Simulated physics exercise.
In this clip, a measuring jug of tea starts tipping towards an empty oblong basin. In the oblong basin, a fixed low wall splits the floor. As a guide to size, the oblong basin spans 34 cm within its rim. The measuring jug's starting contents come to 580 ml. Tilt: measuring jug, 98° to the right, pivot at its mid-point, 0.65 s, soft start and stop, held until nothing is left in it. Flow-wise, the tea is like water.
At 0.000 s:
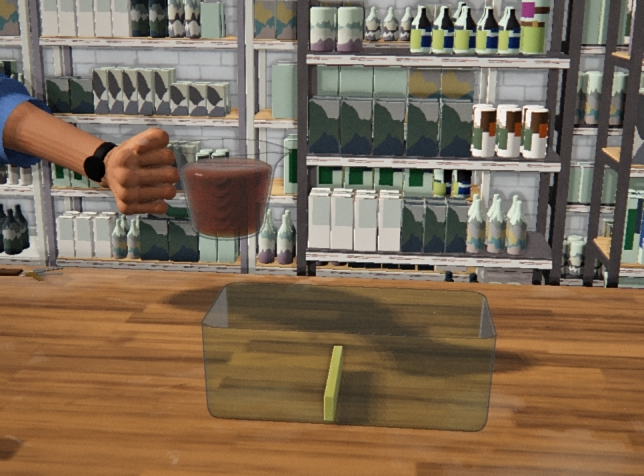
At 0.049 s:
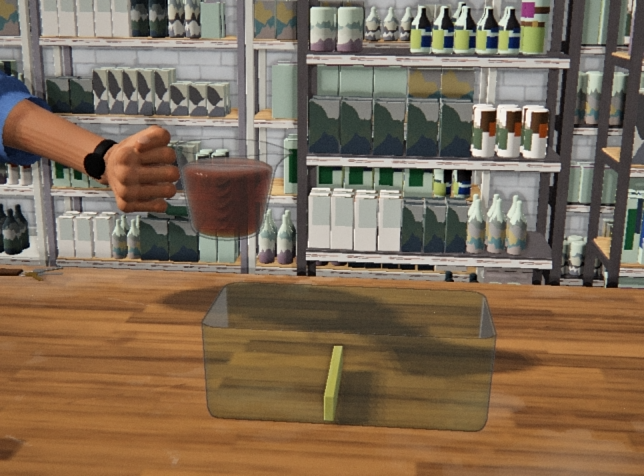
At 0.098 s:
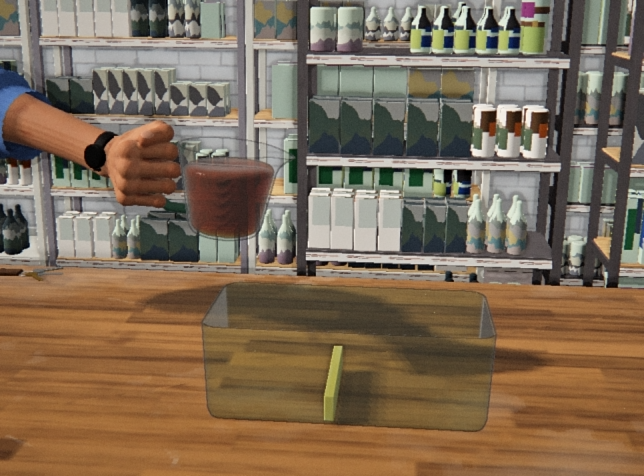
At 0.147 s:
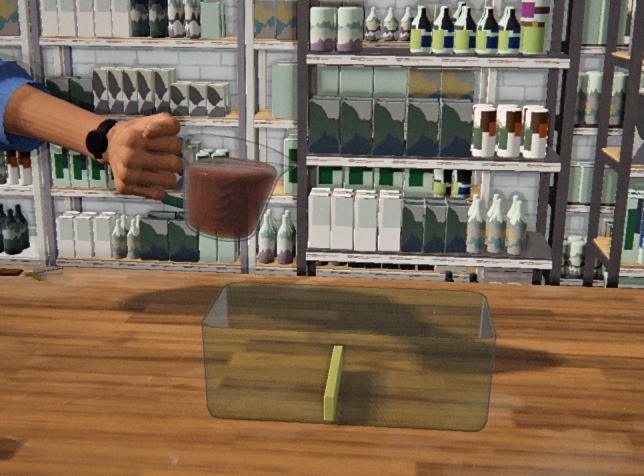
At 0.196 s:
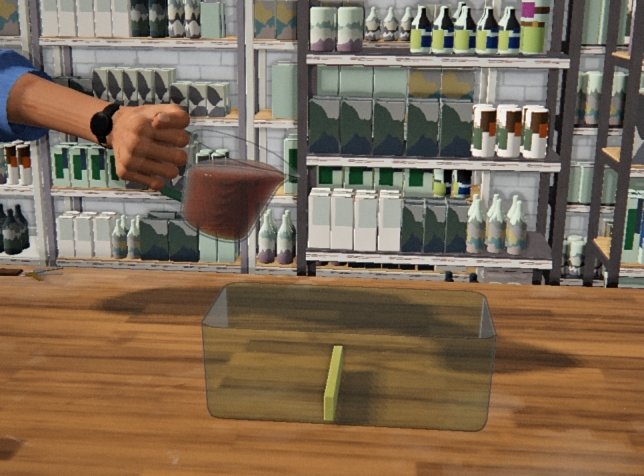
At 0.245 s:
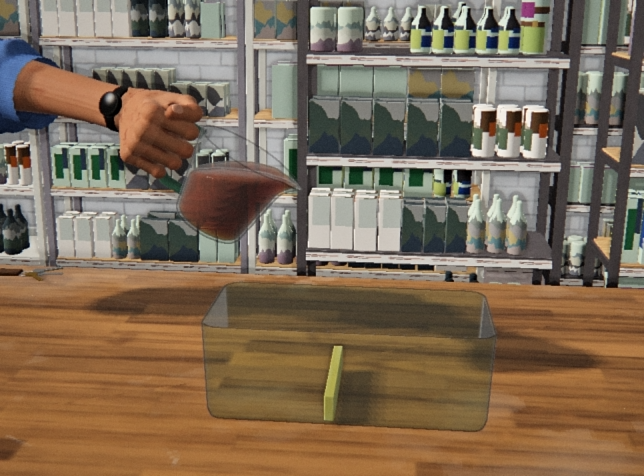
In a shop, a hand tilting a glass jug of reddish-brown liquid rightward above an empty clear basin on a wooden counter.
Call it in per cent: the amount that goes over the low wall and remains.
I would put it at about 50 per cent.
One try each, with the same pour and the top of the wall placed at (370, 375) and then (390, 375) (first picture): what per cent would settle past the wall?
Try 1: 10 %; try 2: 10 %.
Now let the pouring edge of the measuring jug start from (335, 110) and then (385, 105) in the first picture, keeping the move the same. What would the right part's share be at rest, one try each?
The first try gives 85 percent and the second 80 percent.
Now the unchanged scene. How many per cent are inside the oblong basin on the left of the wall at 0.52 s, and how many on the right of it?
Lab note: Left near 4 %, right near 16.
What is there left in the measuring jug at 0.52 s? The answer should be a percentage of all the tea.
50 %.
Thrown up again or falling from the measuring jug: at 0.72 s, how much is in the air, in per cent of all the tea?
12 per cent, roughly.
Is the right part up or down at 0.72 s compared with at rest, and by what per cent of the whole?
It goes higher by about 6 %.
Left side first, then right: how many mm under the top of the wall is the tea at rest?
20 mm left, 22 mm right.
Then, 0.52 s in, the tilt is 88° and 49 per cent is still to pour, 4 is left of the wall and 16 right of it.
Then, 0.72 s in, the tilt is 98° and 9 per cent is still to pour, 34 is left of the wall and 44 right of it.
Then, 0.92 s in, the tilt is 98° and 1 per cent is still to pour, 48 is left of the wall and 49 right of it.
Then, 1.15 s in, the tilt is 98° and 0 per cent is still to pour, 49 is left of the wall and 50 right of it.
Finally, 49 per cent lies left of the wall, 50 right of it and 1 outside.
